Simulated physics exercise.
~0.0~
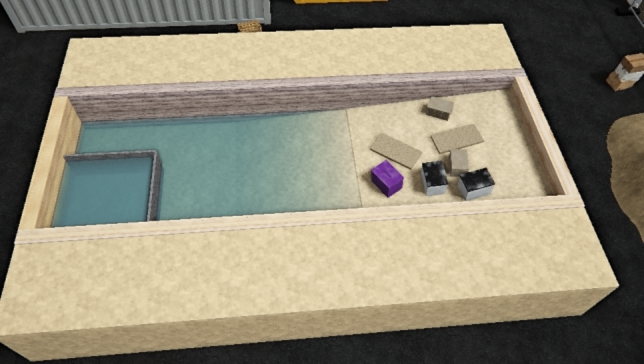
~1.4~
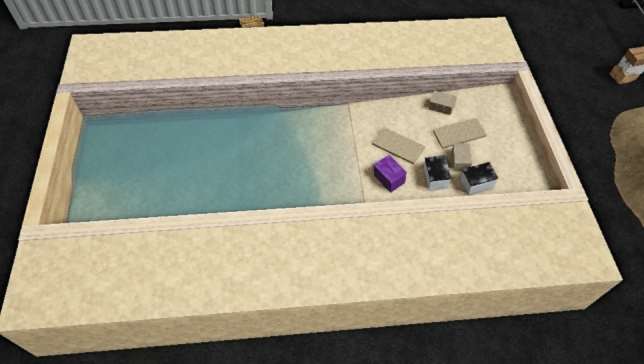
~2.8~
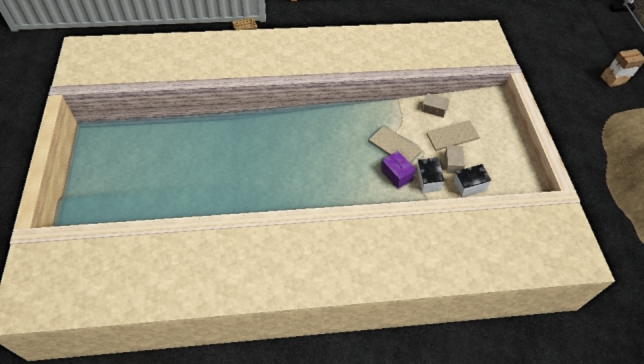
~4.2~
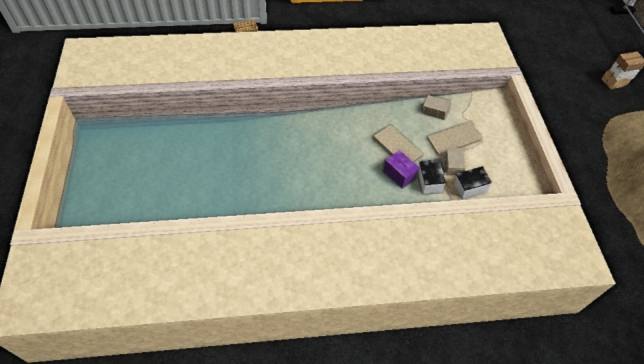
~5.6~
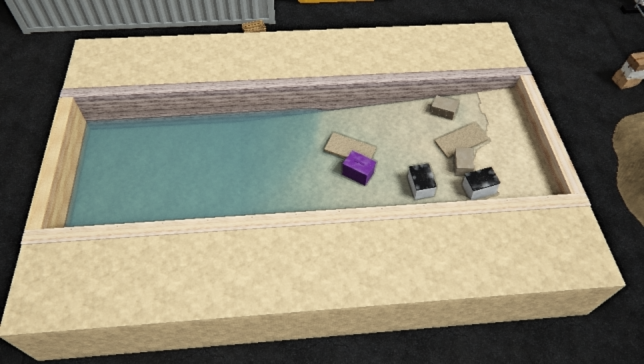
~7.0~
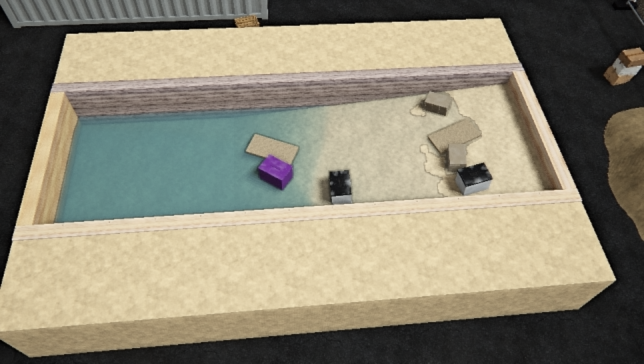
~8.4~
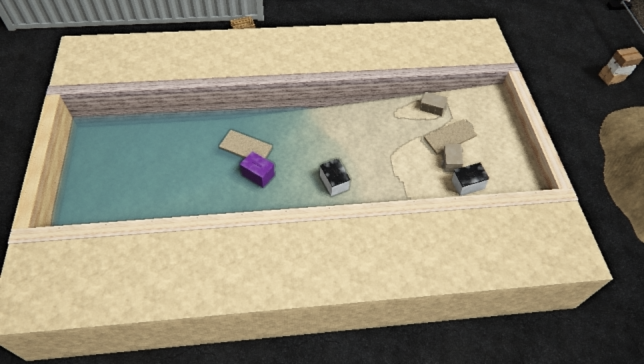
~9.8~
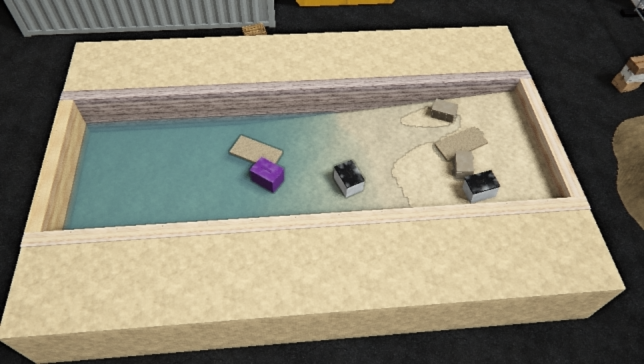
The video shows a sandy basin where penned water on the left is released and surges right up the slope, nudging a purple chest among scattered boxes and panels, then draws back, carrying the chest and a tan panel far left into the water while a dark-topped box stops near its edge.
